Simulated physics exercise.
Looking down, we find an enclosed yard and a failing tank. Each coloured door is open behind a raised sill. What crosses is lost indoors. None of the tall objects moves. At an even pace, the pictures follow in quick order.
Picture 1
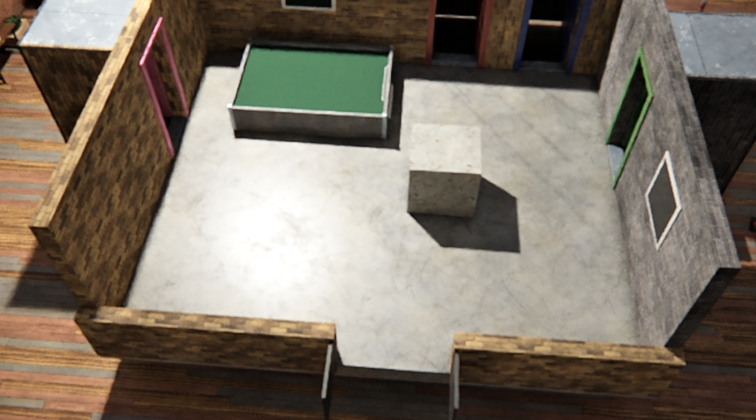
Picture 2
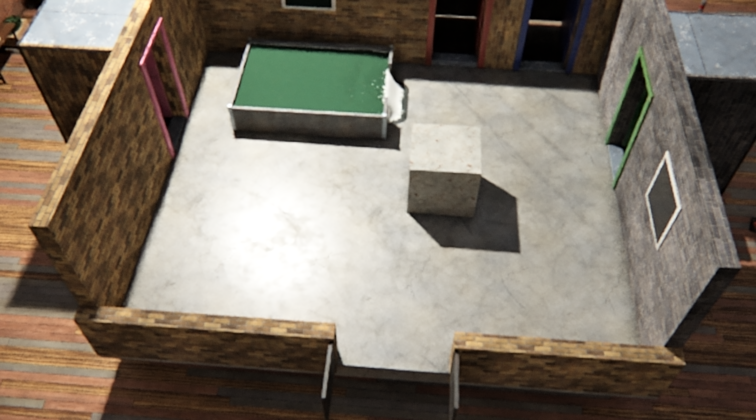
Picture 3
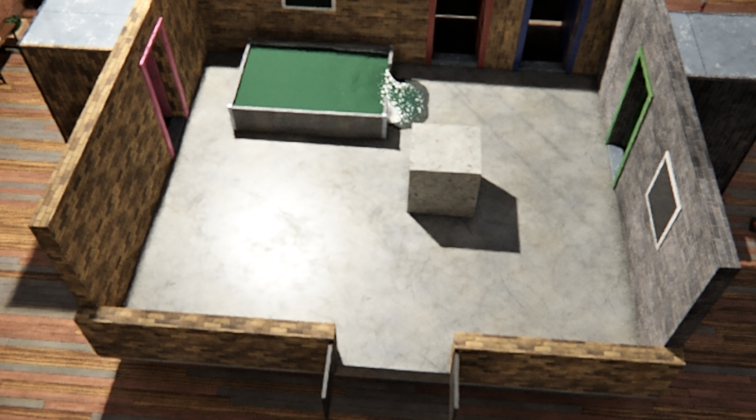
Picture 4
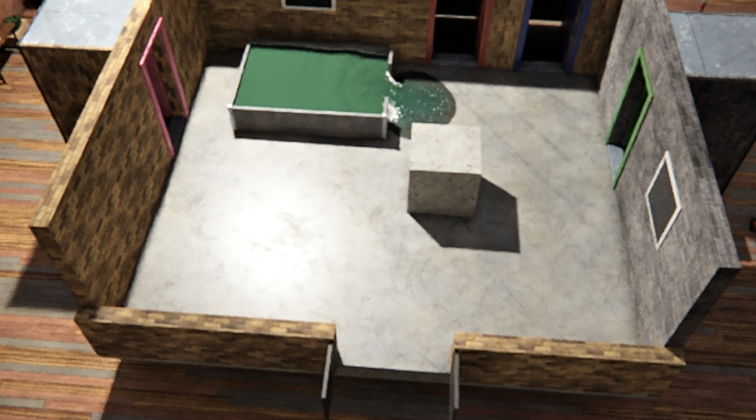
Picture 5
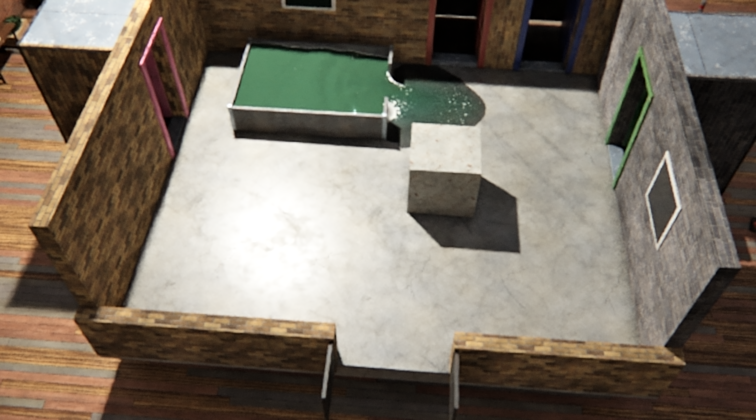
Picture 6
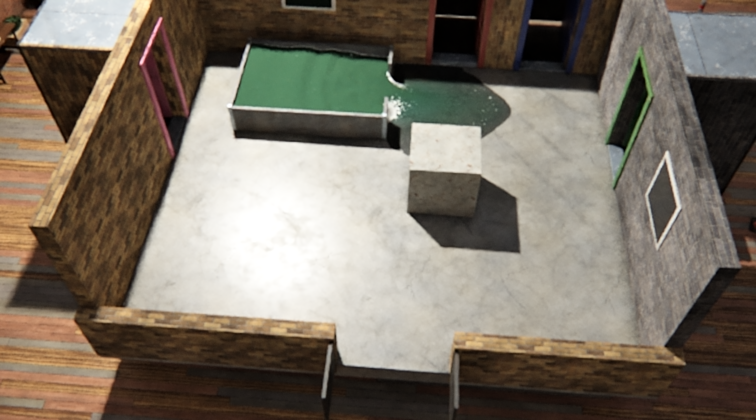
Green water pouring from the right end of an open tank and spreading rightward across a walled yard's pale floor, behind a block.
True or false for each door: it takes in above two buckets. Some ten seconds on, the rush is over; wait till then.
The green door, true; the red door, false; the blue door, true; the pink door, false.
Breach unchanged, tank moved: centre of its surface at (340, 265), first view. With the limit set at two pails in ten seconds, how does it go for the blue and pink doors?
Blue passes that mark, pink lets less in.
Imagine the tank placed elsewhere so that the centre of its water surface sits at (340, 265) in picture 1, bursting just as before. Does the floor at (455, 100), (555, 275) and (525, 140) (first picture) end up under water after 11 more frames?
In turn: Dry, under water, no water.
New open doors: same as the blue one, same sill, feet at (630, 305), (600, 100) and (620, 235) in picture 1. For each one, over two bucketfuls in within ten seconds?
Taking them as listed, the first undershoots, the second overshoots and the third overshoots.
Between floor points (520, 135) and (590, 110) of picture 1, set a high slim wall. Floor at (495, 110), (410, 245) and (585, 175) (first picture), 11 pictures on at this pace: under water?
Taking the points in turn, they are inundated, high and dry and inundated.
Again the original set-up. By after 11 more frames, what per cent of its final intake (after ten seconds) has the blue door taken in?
Share at that point: Roughly 0 %.
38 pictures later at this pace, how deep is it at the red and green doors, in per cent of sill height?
Near 60 per cent and 210 per cent, respectively.
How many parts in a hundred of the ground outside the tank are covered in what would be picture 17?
It comes out near 25 percent.
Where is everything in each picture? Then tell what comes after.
In the first frame, the open tank at (314, 79) is whole and still.
In the second frame, the front is at (400, 85), out from the gap at (386, 95).
In the third frame, the front is at (422, 89), out from the gap at (386, 97).
In the fourth frame, water pours out at (386, 96) and has run to a hidden place.
In the fifth frame, the front is at (479, 115), out from the gap at (386, 96).
In the sixth frame, the front is at (505, 114), out from the gap at (386, 96).
A moment on, water covers 20 % of the floor; the green door not reached, the red door wet at the sill, nothing in, the blue door wet at the sill, nothing in, the pink door not reached.
Next, water covers 25 % of the floor; the green door under two buckets in, the red door under two buckets in, the blue door under two buckets in, the pink door not reached.
Then, water covers 30 % of the floor; the green door over two buckets in, the red door under two buckets in, the blue door under two buckets in, the pink door not reached.
Later, water covers 45 % of the floor; the green door far over two buckets in, the red door under two buckets in, the blue door over two buckets in, the pink door not reached.
In the end, water covers 70 % of the floor; the green door far over two buckets in, the red door under two buckets in, the blue door over two buckets in, the pink door not reached.
